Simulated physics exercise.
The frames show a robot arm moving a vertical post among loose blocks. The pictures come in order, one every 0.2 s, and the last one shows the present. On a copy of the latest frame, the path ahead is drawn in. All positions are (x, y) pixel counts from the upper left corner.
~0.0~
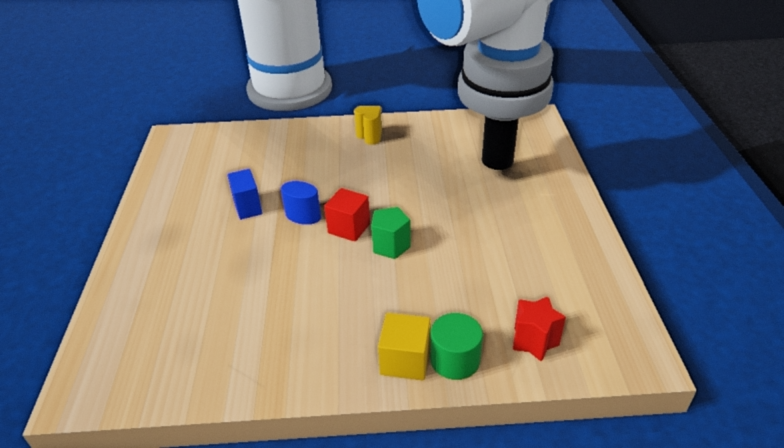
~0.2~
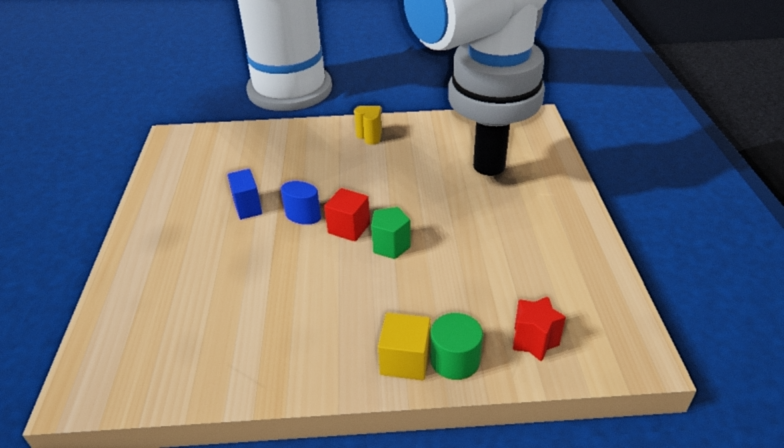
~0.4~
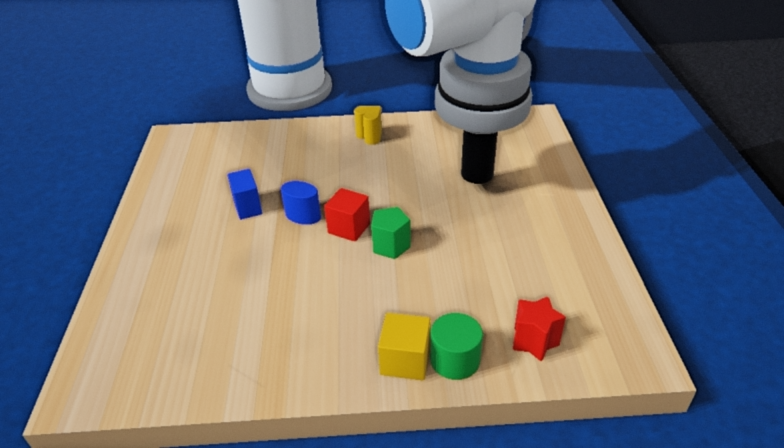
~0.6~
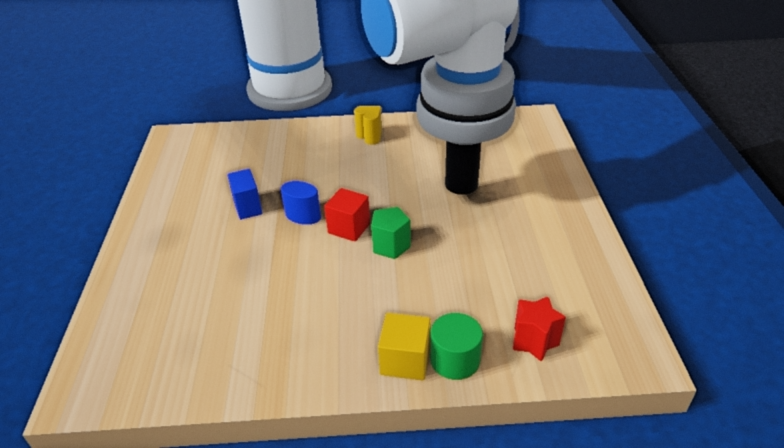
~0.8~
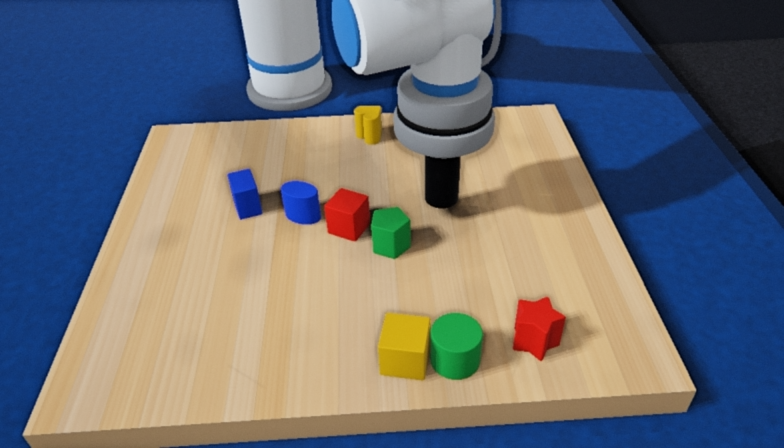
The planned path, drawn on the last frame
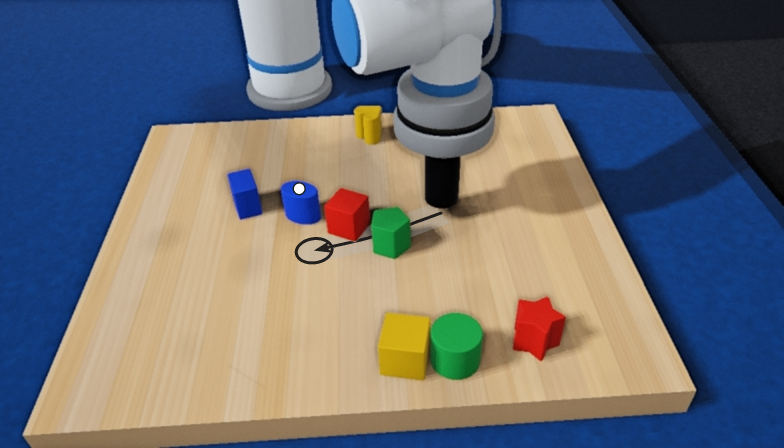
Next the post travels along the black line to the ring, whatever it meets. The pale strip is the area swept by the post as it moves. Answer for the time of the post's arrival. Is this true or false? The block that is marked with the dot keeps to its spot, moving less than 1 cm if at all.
It is false.
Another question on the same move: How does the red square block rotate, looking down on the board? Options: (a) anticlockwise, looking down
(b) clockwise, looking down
b (clockwise, looking down)
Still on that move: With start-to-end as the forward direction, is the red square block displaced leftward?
Final answer: No.
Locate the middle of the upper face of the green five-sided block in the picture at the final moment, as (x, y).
Located at (366, 236).
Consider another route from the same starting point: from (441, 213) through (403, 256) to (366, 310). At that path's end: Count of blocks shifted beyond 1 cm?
Moved: 1.
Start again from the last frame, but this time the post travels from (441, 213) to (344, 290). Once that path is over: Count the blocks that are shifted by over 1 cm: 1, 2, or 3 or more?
The number of blocks that move over 1 cm is one.
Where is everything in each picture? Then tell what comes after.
Tip of the post (498, 161), middles of tops, blue oval (299, 189), red square block (347, 200), green five-sided block (390, 218), in the first frame.
Post (489, 167), nothing pushed, in the second frame.
Post (477, 175), nothing pushed, in the third frame.
Post (461, 185), nothing pushed, in the fourth frame.
Post (441, 198), blue oval (299, 189), red square block (347, 200), green five-sided block (390, 218), in the fifth frame.
The line goes from (441, 213) by way of (381, 234) to (314, 250); the dot is on the blue oval.
On the path given first. One third of the way, post (400, 213); green five-sided block (384, 223), turned 15° anticlockwise.
Two thirds of the way, post (356, 226); red square block (326, 201), turned 25° clockwise; green five-sided block (366, 236), turned 85° anticlockwise.
At the end, post (312, 236); blue oval (287, 184); red square block (308, 201), turned 45° clockwise; green five-sided block (366, 236), turned 90° anticlockwise.
